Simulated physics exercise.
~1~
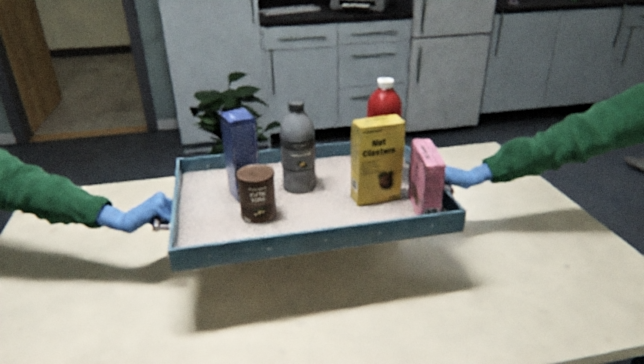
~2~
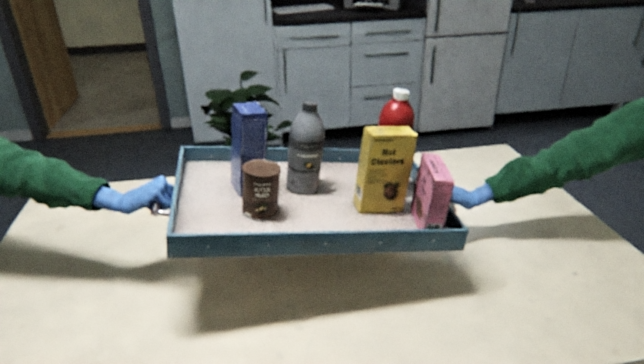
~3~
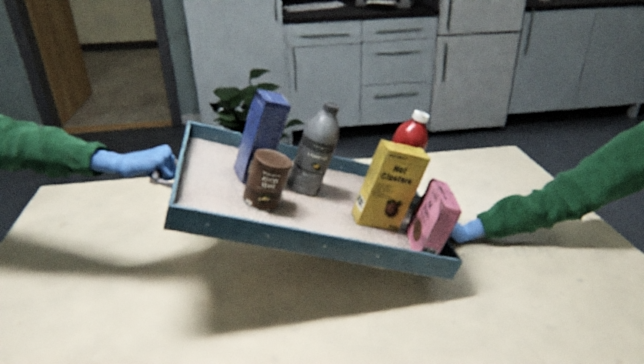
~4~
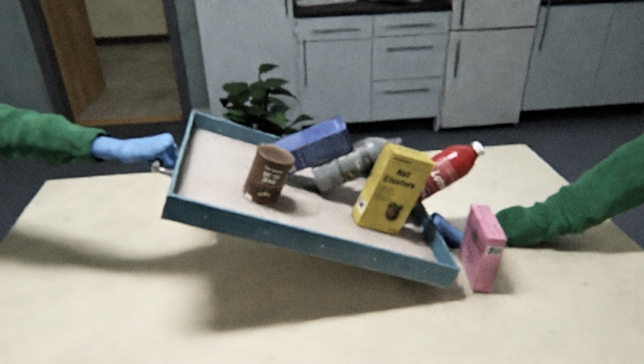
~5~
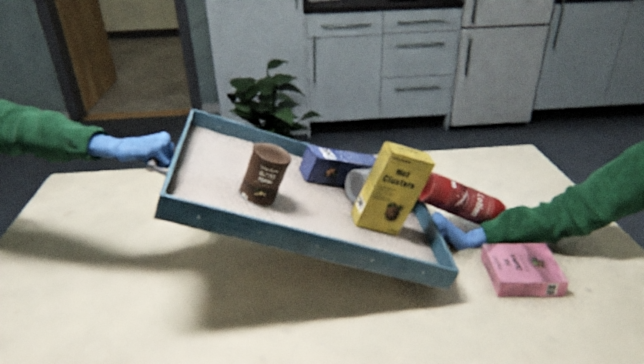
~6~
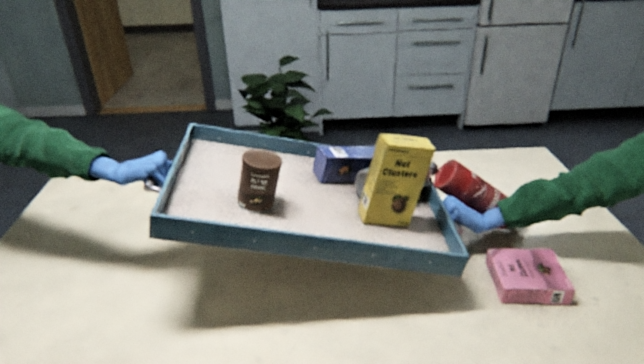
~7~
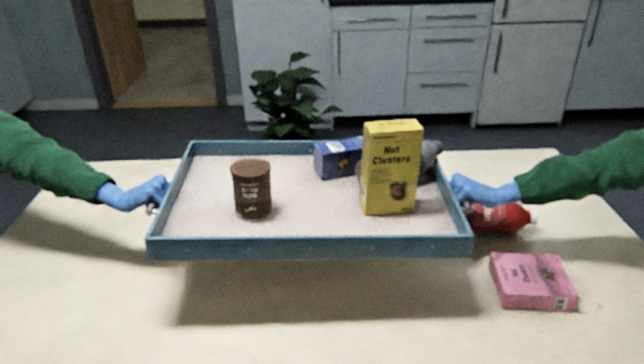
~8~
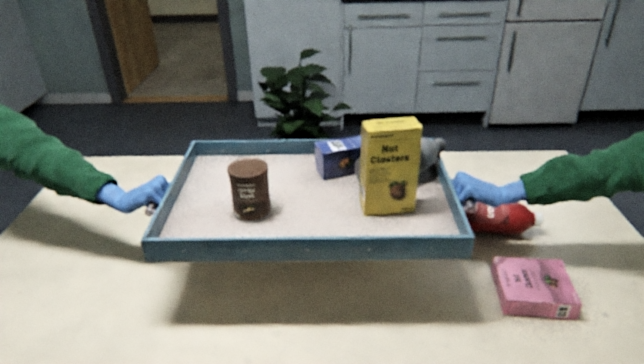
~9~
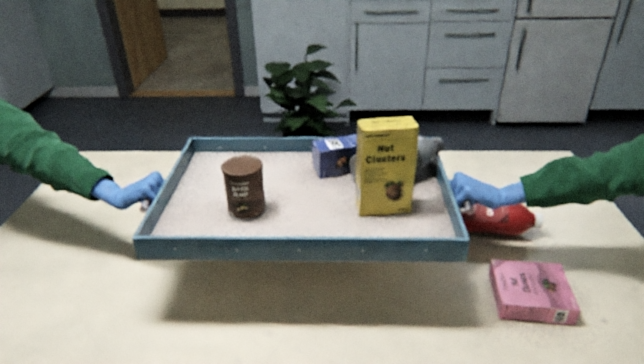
Gloved hands tilting a tray right side down, toppling a carton and grey bottle, spilling a pink packet and red bottle, then levelling it.
